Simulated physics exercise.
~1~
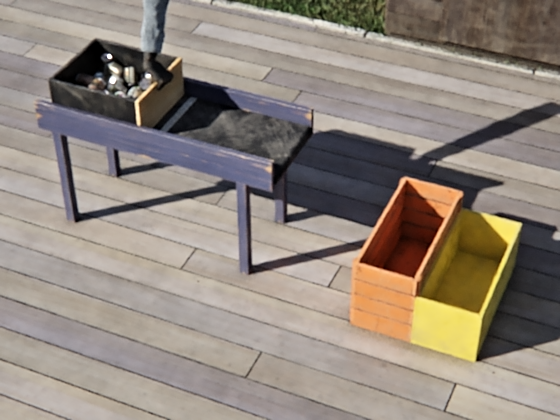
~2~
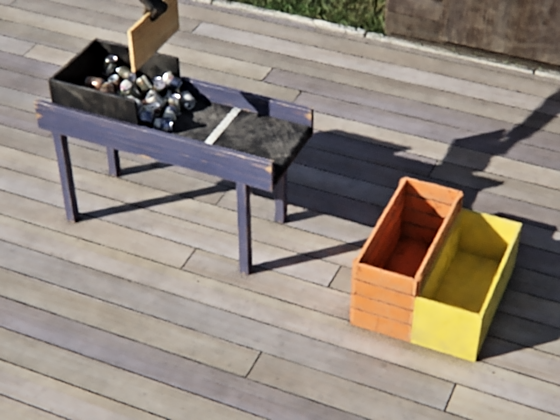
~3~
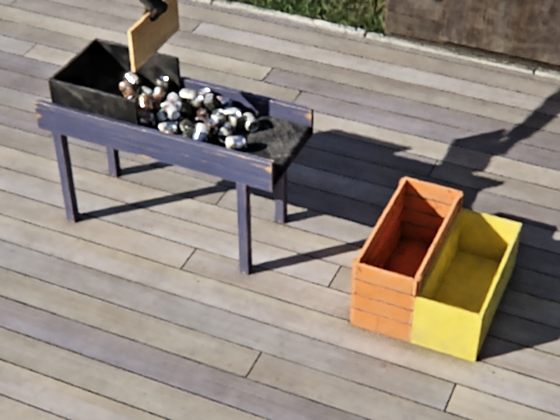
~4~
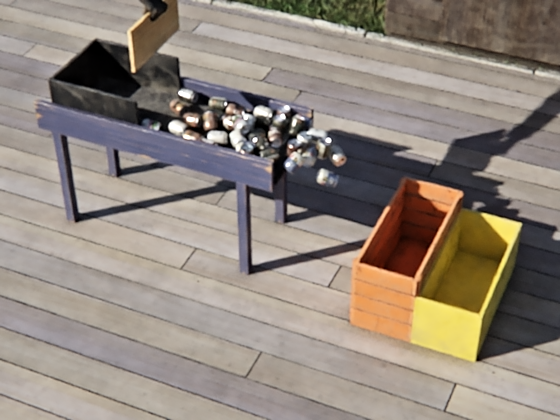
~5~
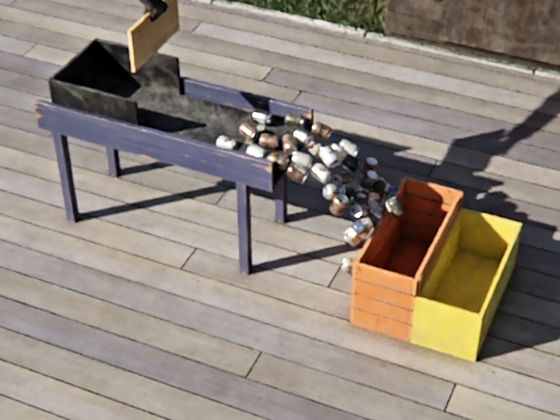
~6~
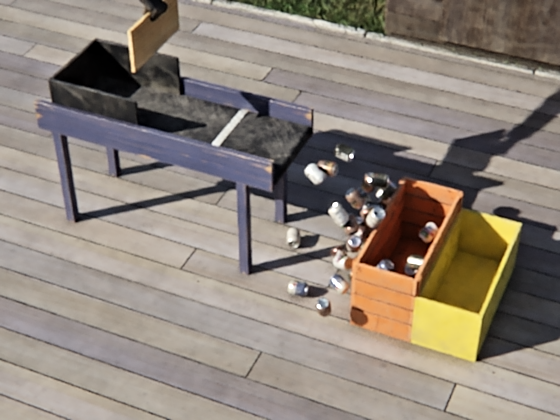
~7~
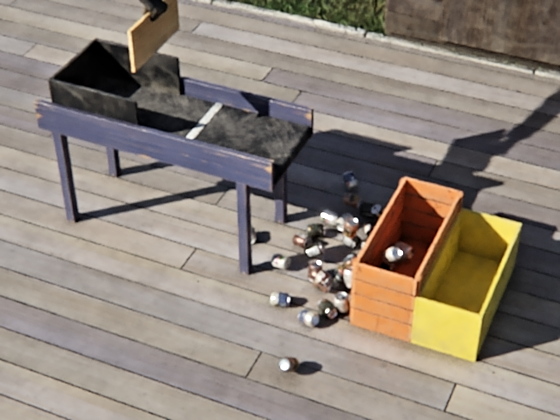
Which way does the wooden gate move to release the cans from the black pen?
The gate moves up, clearing the way for the cans to travel along the belt.
To begin with, a pile of small metallic cans sits in a black pen at the left end of a raised belt on a wooden deck, held back by a wooden gate. The gate lifts, and the cans spread to the right along the dark belt, where a pale stripe shows. They reach the right end and spill off in a tumbling stream toward an orange bin with a yellow bin beyond it. A few drop into the orange bin, but most land on the deck short of it, scattered in front, while the yellow bin stays empty.
